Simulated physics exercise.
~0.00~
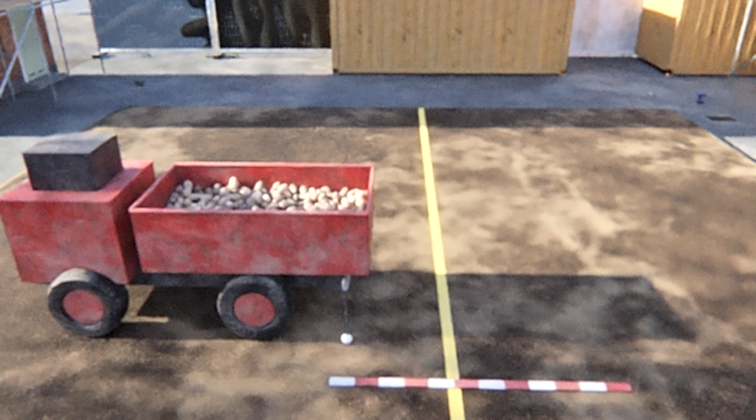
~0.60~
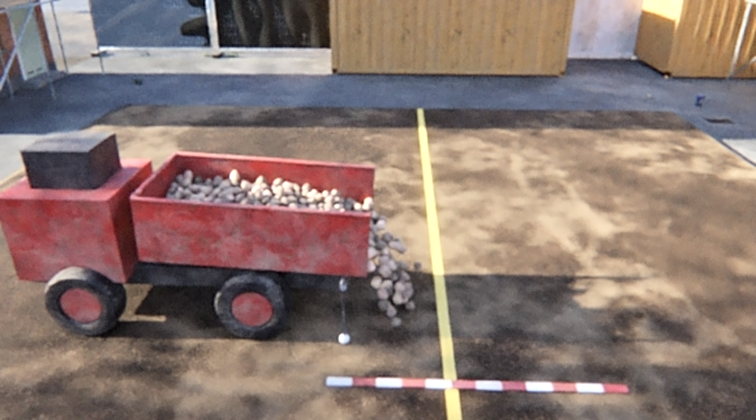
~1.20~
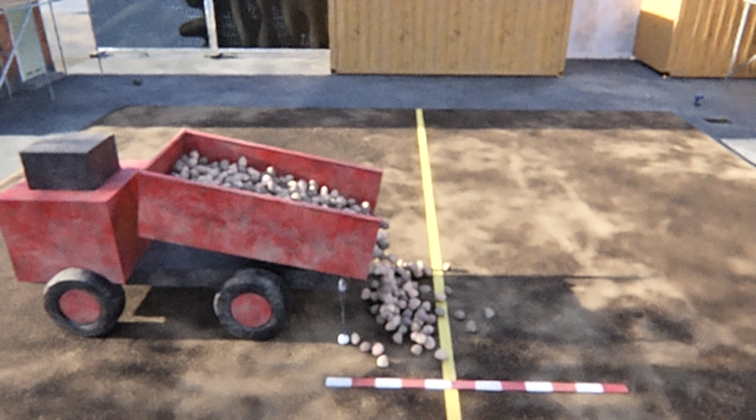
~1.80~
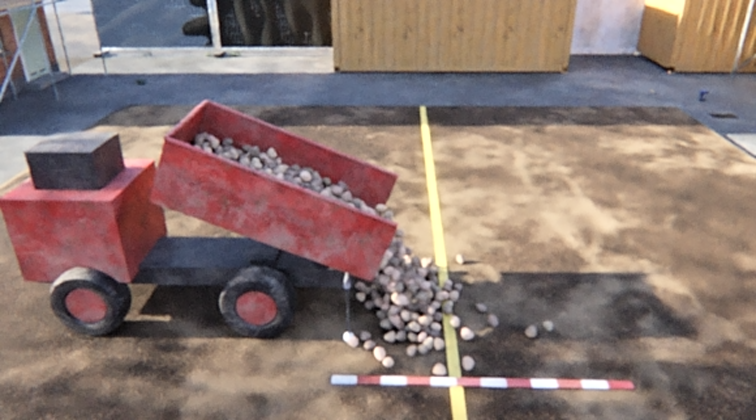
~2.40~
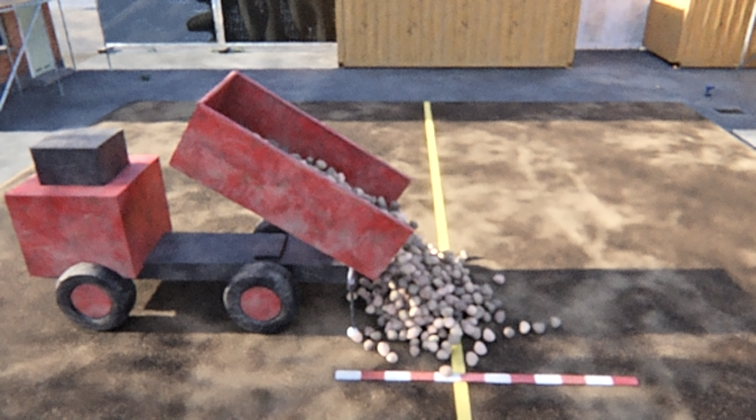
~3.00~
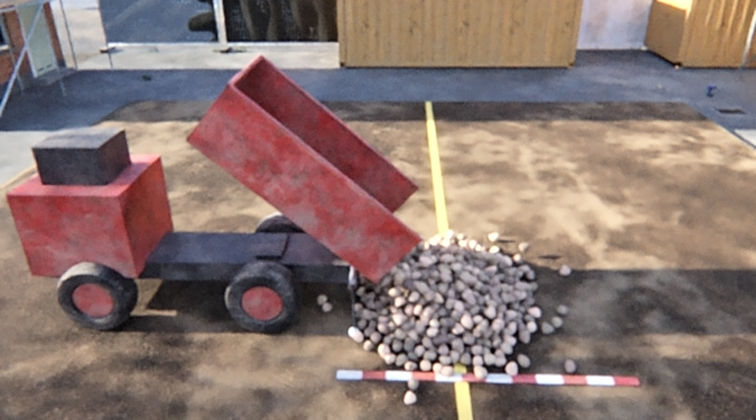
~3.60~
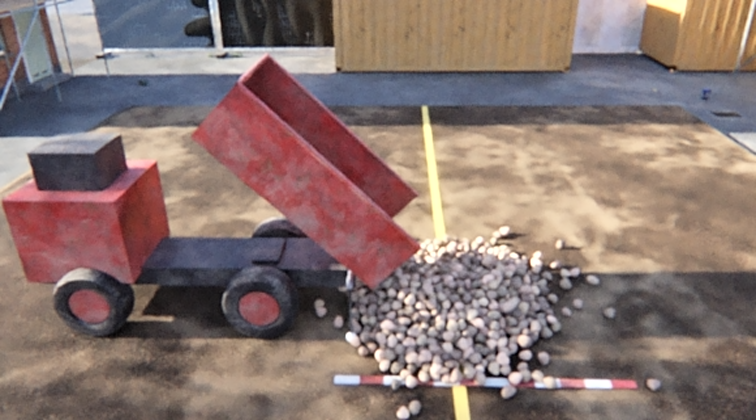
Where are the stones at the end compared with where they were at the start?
At the start the stones lie inside the truck's level red bed. By the end they are lower and further right, heaped on the ground behind the truck and spread across the yellow line.
